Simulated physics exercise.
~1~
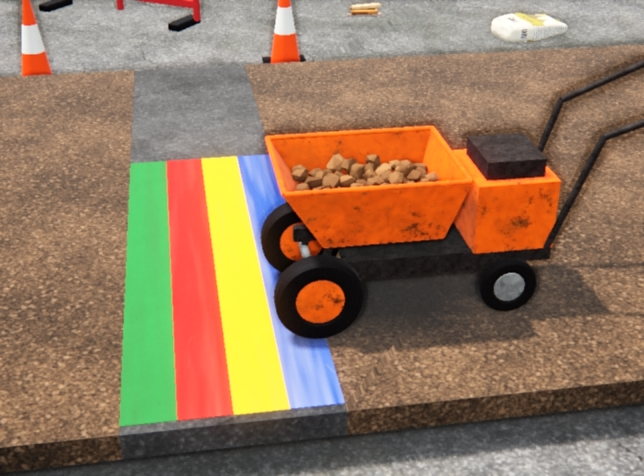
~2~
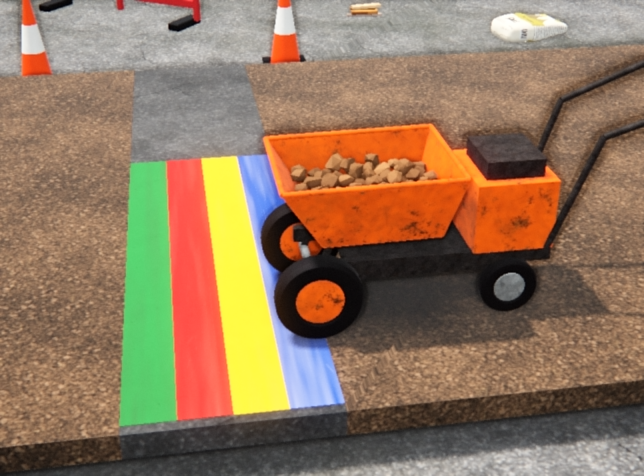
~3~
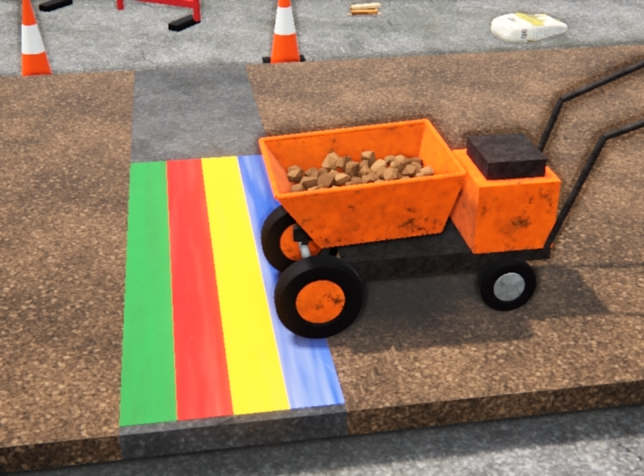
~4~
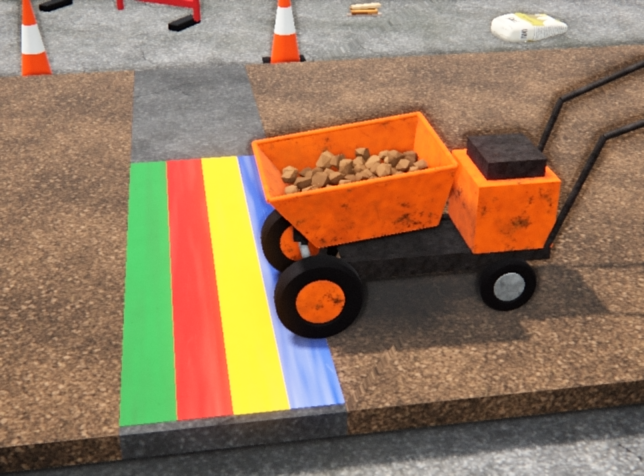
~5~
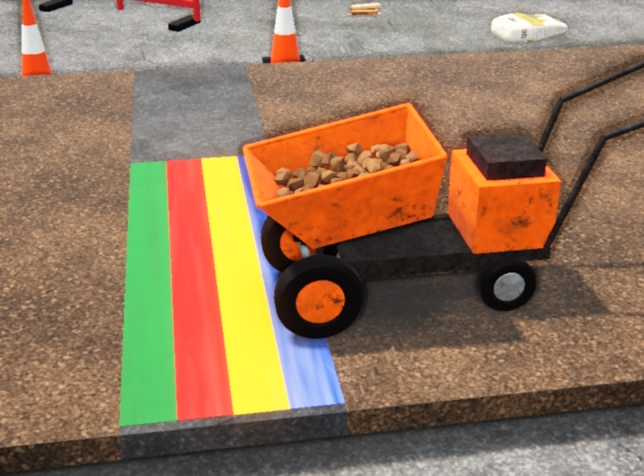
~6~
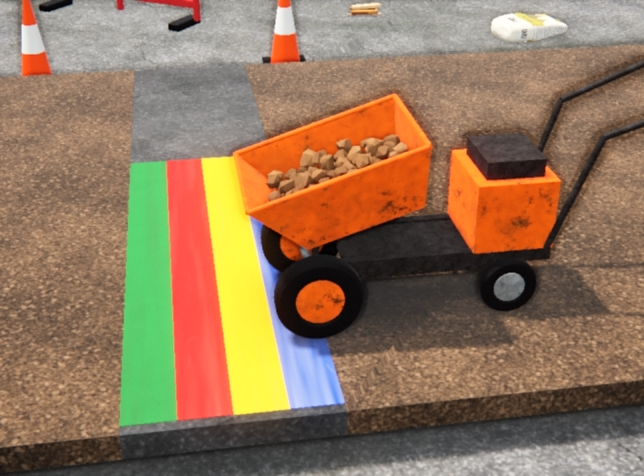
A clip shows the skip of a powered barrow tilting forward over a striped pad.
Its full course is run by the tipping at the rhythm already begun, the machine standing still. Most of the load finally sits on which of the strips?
It sits mostly on the green strip.
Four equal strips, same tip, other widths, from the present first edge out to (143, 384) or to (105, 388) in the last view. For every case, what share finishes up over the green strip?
About 40 per cent first, then about 40 per cent.
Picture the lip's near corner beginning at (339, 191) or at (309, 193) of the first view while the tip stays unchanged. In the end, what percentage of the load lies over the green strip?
You'd see around 30 per cent the first time and around 40 per cent the second.
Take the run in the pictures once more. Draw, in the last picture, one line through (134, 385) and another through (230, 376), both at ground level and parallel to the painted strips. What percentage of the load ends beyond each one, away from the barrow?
In order: Near 30 %, then 80 %.
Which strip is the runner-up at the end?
The next one is the strip in red.
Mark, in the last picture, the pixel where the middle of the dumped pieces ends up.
Centre at rest: Close to (145, 310).
Soon after the last picture, skip tipped steeply; all in the skip.
A little later, skip tipped right over; most in the skip; a stray few over the red strip; about a quarter over the green strip.
Later still, skip tipped right over; about a quarter in the skip; a small part over the red strip; about a third over the green strip; about a quarter off the paint.
At rest, skip tipped right over; a small part in the skip; none over the blue strip; none over the yellow strip; about a quarter over the red strip; about half over the green strip; about a quarter off the paint.
